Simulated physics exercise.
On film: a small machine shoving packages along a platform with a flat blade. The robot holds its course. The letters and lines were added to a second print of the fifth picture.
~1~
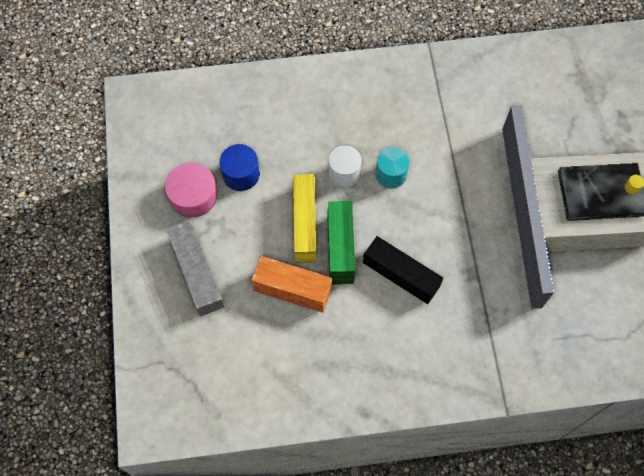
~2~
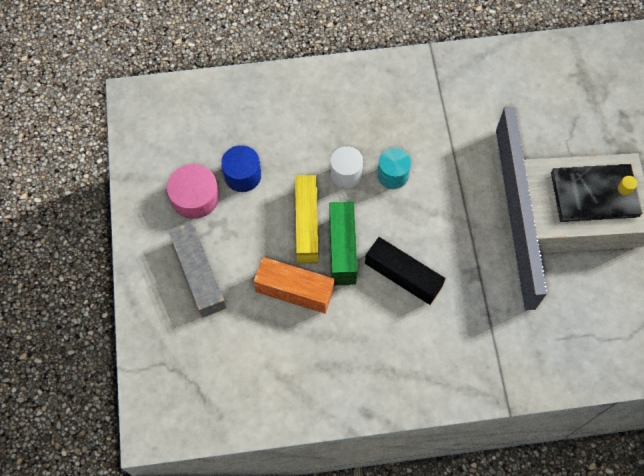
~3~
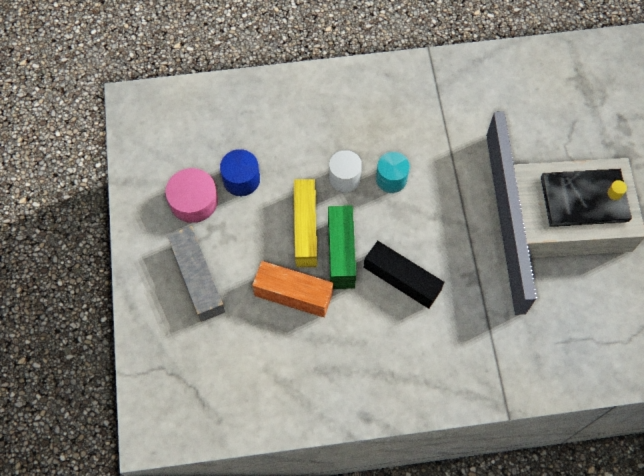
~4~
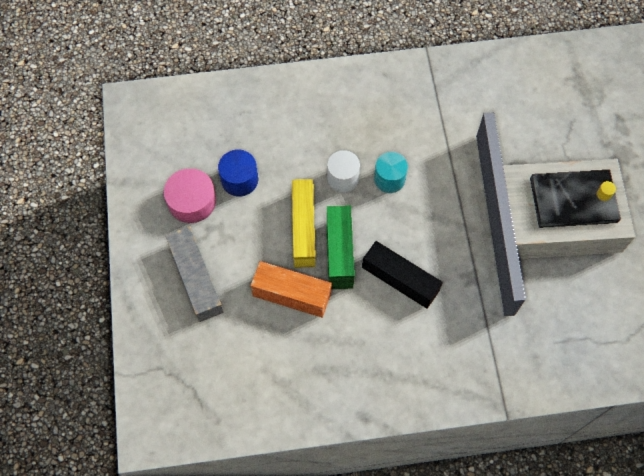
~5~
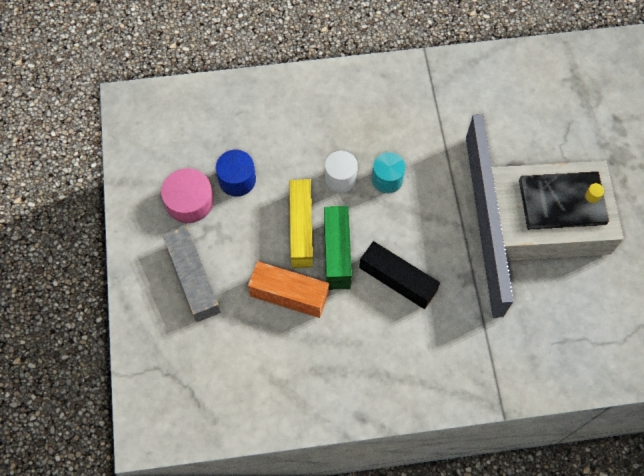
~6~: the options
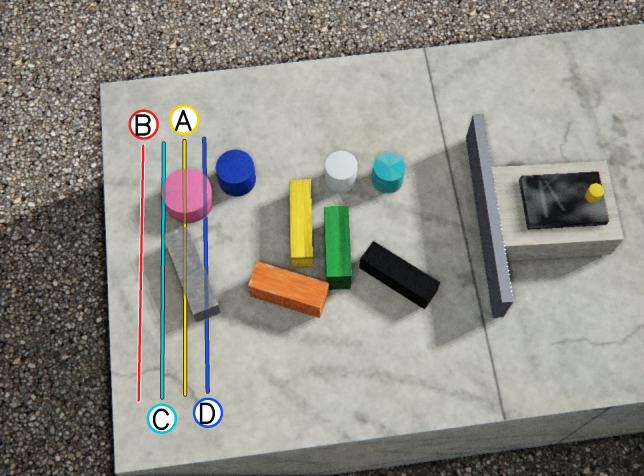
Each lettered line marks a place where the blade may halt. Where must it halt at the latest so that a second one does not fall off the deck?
At A, and not beyond.
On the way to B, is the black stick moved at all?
Yes.
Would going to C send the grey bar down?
By then, yes.
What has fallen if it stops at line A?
It is the grey bar.
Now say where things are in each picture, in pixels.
In the first picture, robot (597, 191); grey bar (195, 268); blue canister (240, 167).
In the second picture, robot (590, 193); white canister (347, 168).
In the third picture, robot (580, 197); green stick (342, 248).
In the fourth picture, robot (569, 198); yellow stick (304, 223).
In the fifth picture, robot (558, 200); turquoise canister (389, 173); grey bar (192, 274); blue canister (236, 173).
On the marked copy, A at (185, 260); B at (141, 266); C at (163, 263); D at (206, 258).
With A. Early on, robot (450, 213); white canister (323, 171); turquoise canister (354, 177).
Further on, robot (339, 227); grey bar (173, 277); pink canister (184, 197).
At the end, robot (251, 237); grey bar over the edge; pink canister (106, 191); one fallen.
As for the rest, B drops four; C drops two; D is within the limit but short.
